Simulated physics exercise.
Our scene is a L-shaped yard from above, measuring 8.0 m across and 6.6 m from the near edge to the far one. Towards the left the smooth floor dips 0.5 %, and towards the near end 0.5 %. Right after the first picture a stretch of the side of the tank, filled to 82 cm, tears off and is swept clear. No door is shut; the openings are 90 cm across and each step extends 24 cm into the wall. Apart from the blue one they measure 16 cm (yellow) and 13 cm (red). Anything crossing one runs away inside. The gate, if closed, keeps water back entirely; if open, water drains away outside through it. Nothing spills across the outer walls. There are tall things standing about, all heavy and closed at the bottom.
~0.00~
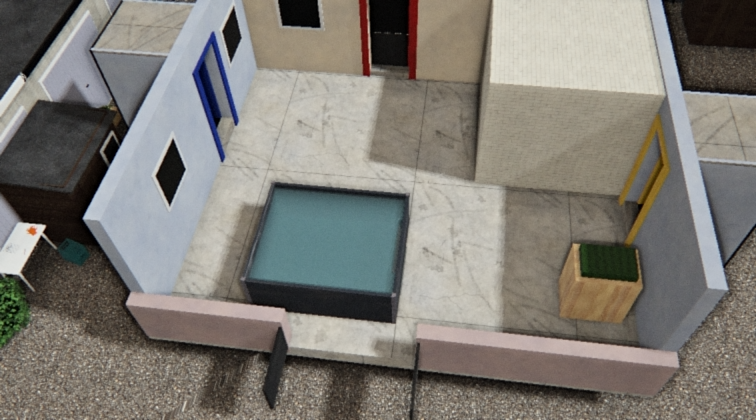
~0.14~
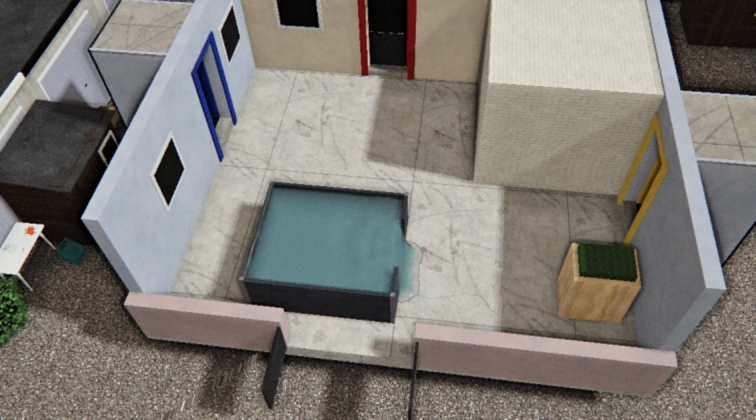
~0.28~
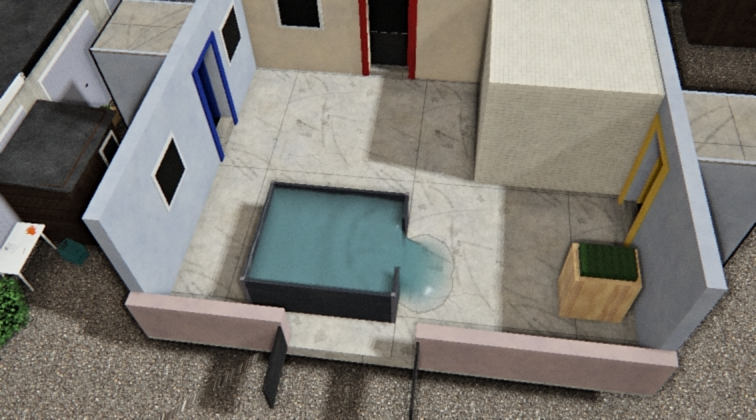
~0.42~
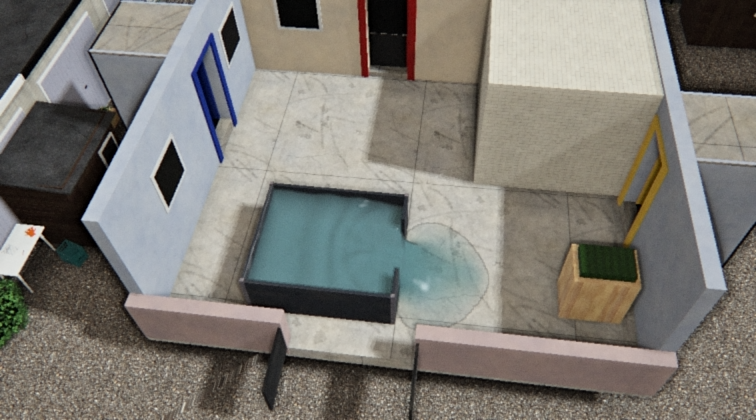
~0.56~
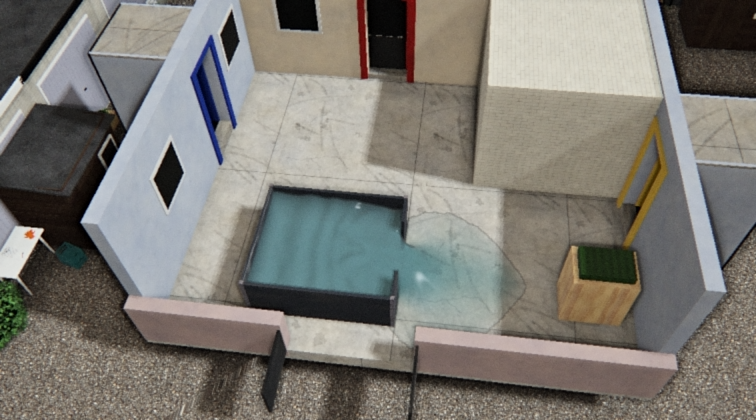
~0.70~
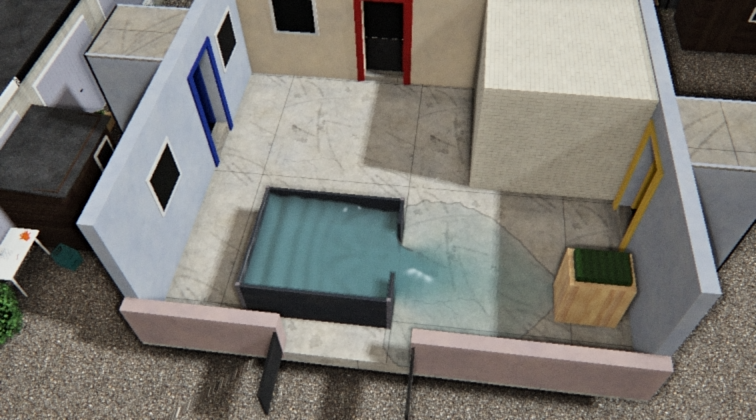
In a walled yard seen from above, part of the right side of a dark tank gave way, and bluish water poured through the gap, spreading across the pale floor toward a wooden box.
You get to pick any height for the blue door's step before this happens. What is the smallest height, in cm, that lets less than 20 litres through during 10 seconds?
About 7 cm.
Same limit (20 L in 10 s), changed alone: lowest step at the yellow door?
At yellow, about 32 cm.
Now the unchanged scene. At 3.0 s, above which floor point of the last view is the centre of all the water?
(436, 273).
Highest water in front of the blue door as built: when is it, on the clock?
That happens close to 7.5 s on the clock.
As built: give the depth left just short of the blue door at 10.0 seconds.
Some 10.0 cm.
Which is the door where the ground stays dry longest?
That'd be the red one.
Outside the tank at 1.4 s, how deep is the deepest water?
44 cm.
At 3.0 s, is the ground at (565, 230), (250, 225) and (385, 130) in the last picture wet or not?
Point by point: Soaked, then bone dry, then bone dry.
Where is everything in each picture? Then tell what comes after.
The first picture shows still water, 82 cm deep, in the tank at (330, 238); the blue door at (219, 106) is dry.
In the second picture, water pours out at (398, 263) and has run 0.3 m, to (414, 292); about 13 cm deep outside, 82 cm at the back.
In the third picture, the front is at (446, 292), 0.9 m from the gap at (399, 263); 1.1 m2 of floor is wet, 82 cm left at the back.
In the fourth picture, water pours out at (398, 264) and has run 1.5 m, to (484, 285); about 9 cm deep outside, 82 cm at the back.
In the fifth picture, water pours out at (398, 266) and has run 2.1 m, to (518, 291); about 6 cm deep outside, 82 cm at the back.
In the sixth picture, the front is at a hidden place, 2.8 m from the gap at (394, 268); 6.5 m2 of floor is wet, 74 cm left at the back; 4.3 m in a straight line remain to the blue door at (213, 111).
After 1.4 s water covers 30 % of the floor, deepest (44 cm) near (406, 276); it has not reached the blue door.
After 3.0 s water covers 35 % of the floor, deepest (41 cm) near (630, 355); it has not reached the blue door.
After 10.0 s water covers 95 % of the floor, deepest (16 cm) near (619, 263); 10 cm at the blue door, 0 litres in over its 26 cm step.
At the blue door as built, the water arrived by 6.9 s and peaked near 13 cm at 7.4 s.
With a step of 6 cm, 31 litres would have come in within the 10 s; with 8.5 cm, 10 litres. So under 20 litres takes about 7 cm.
